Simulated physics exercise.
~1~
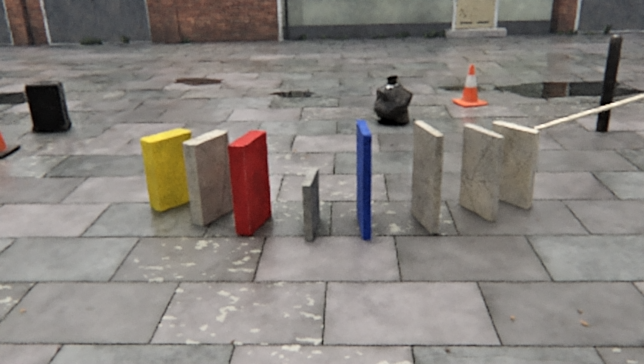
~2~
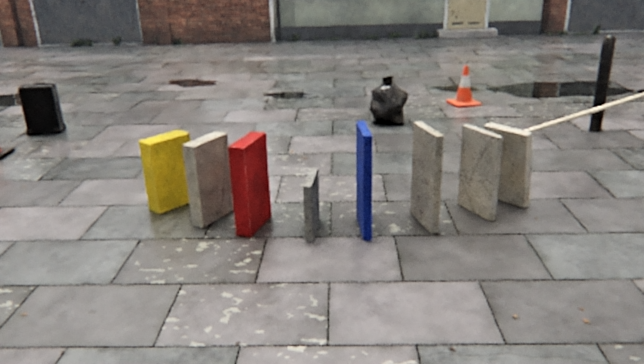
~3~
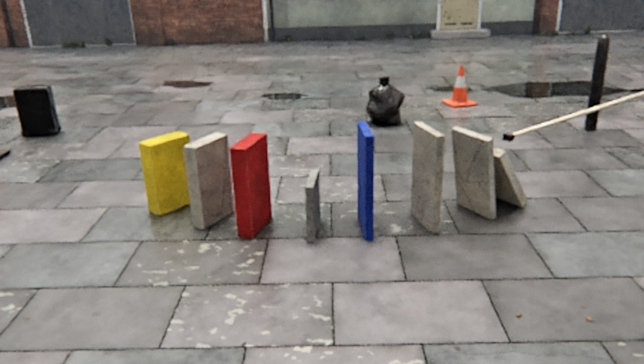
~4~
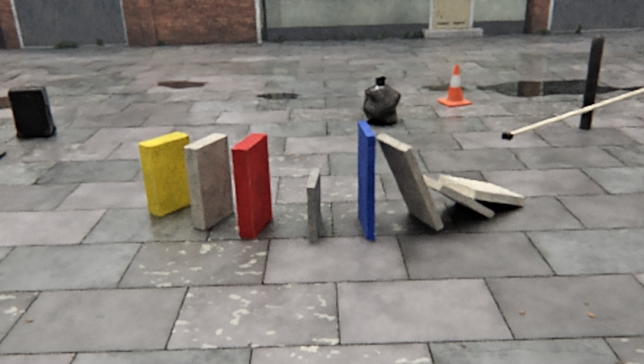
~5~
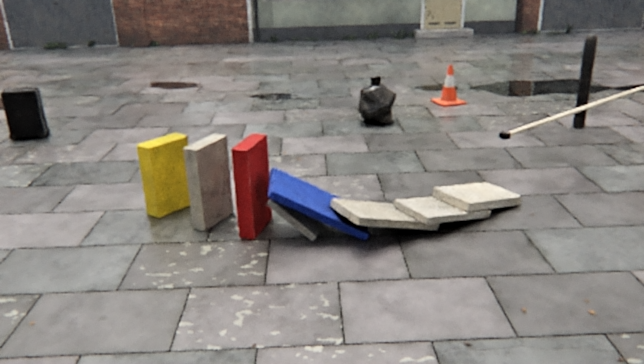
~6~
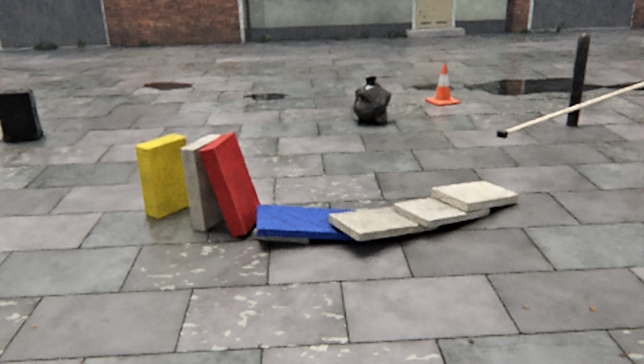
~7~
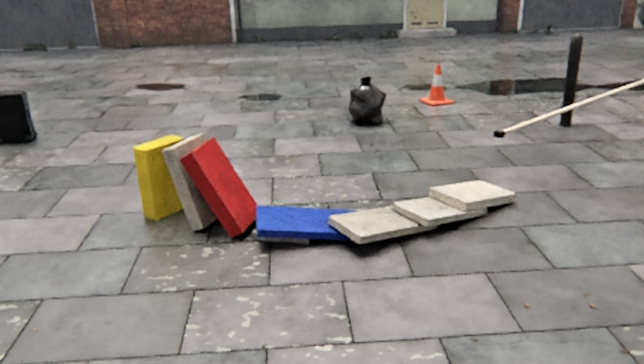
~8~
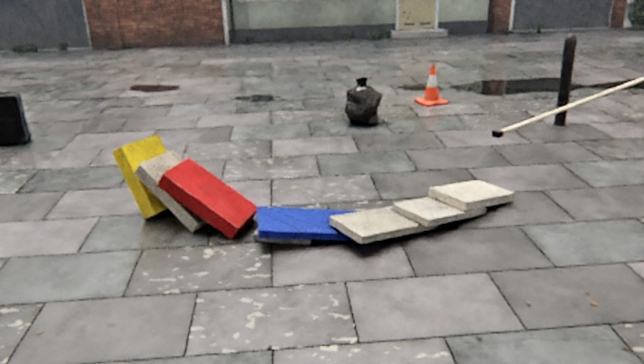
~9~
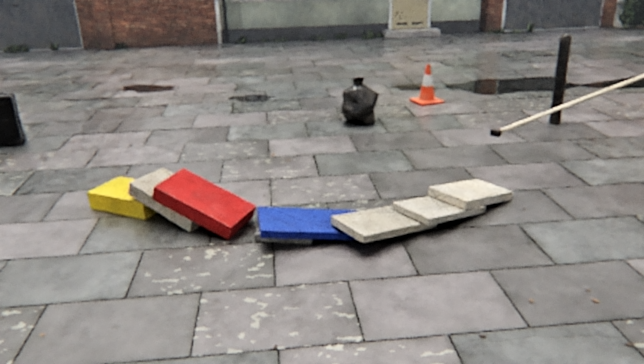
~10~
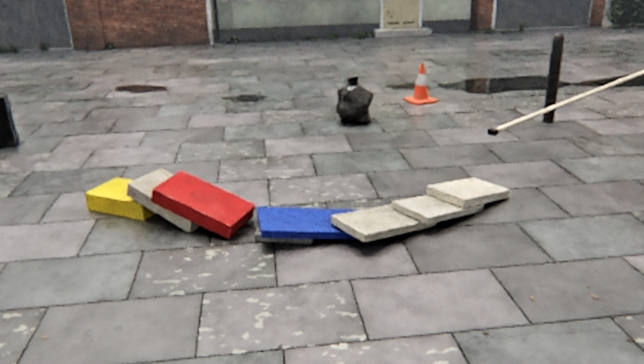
Eight upright slabs toppling one after another from right to left across wet paving, nudged by a pole, until all lie fallen.
